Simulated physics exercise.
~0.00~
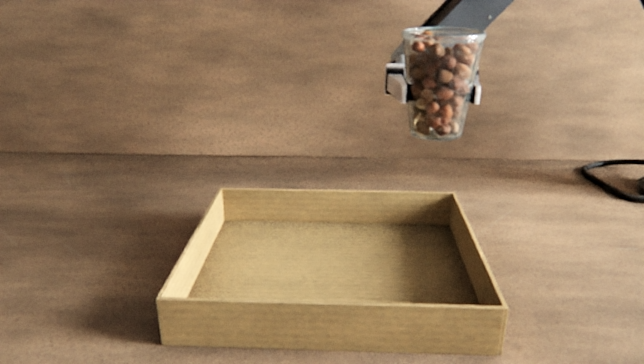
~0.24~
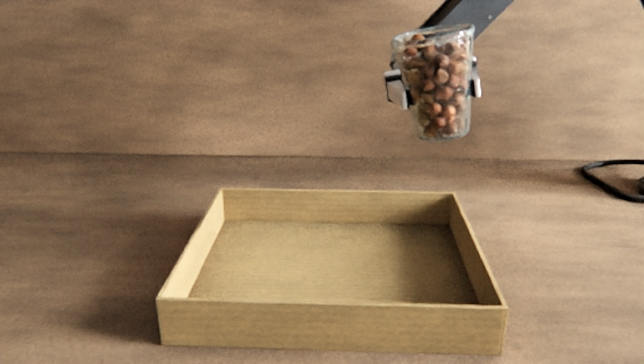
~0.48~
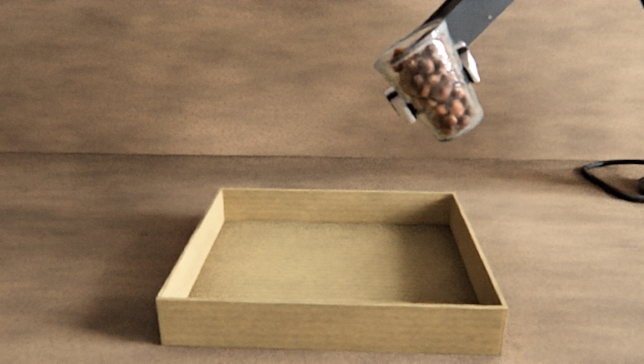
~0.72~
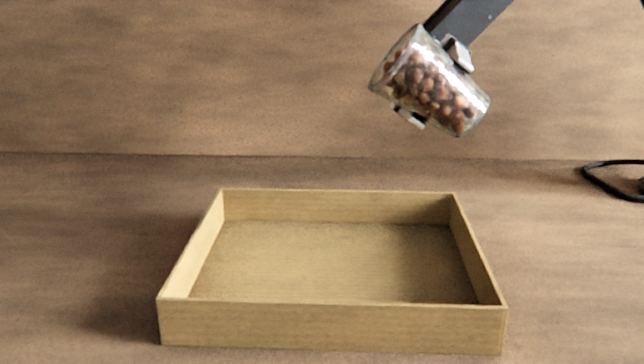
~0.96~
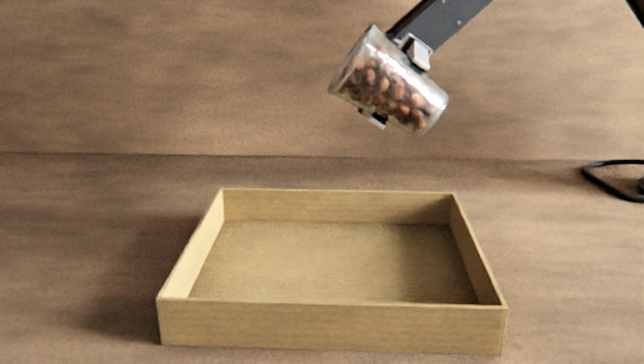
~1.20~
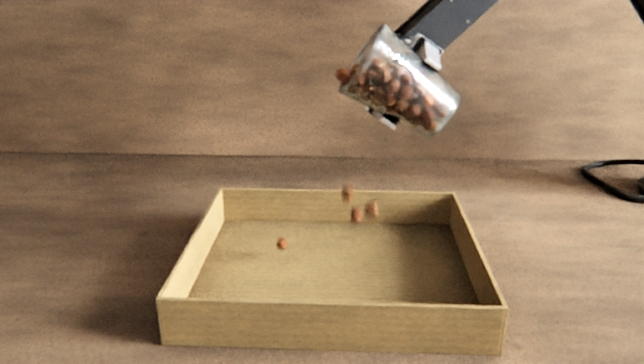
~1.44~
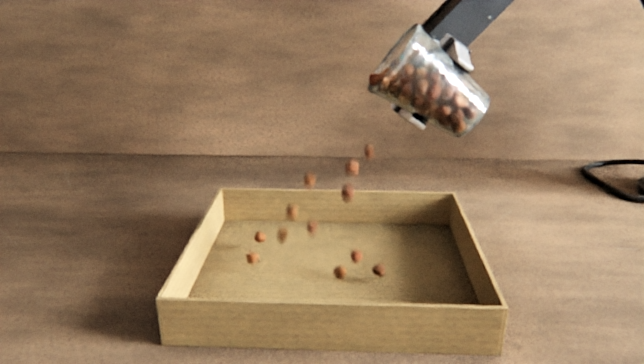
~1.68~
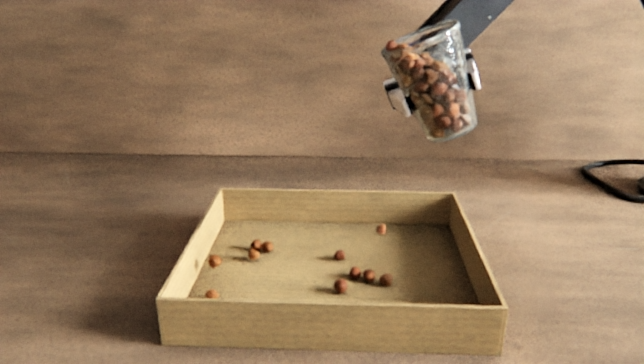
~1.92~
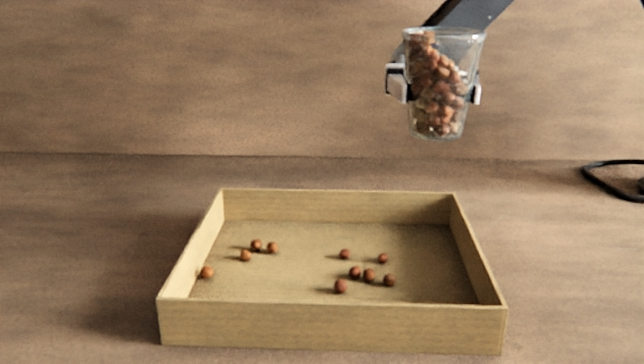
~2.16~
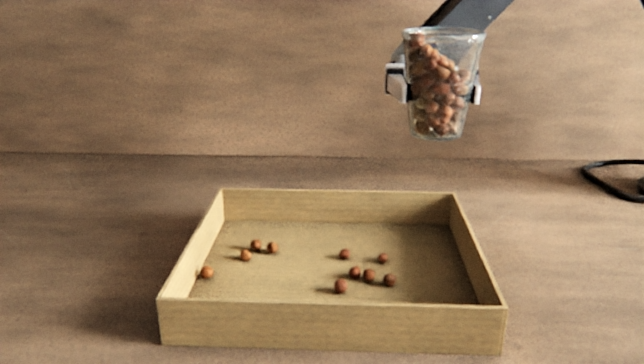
The footage shows a robot arm holding a clear tumbler of hazelnuts above a shallow wooden tray, tipping it to the left so some nuts spill and scatter across the tray, then returning it upright, with most of the nuts still inside.
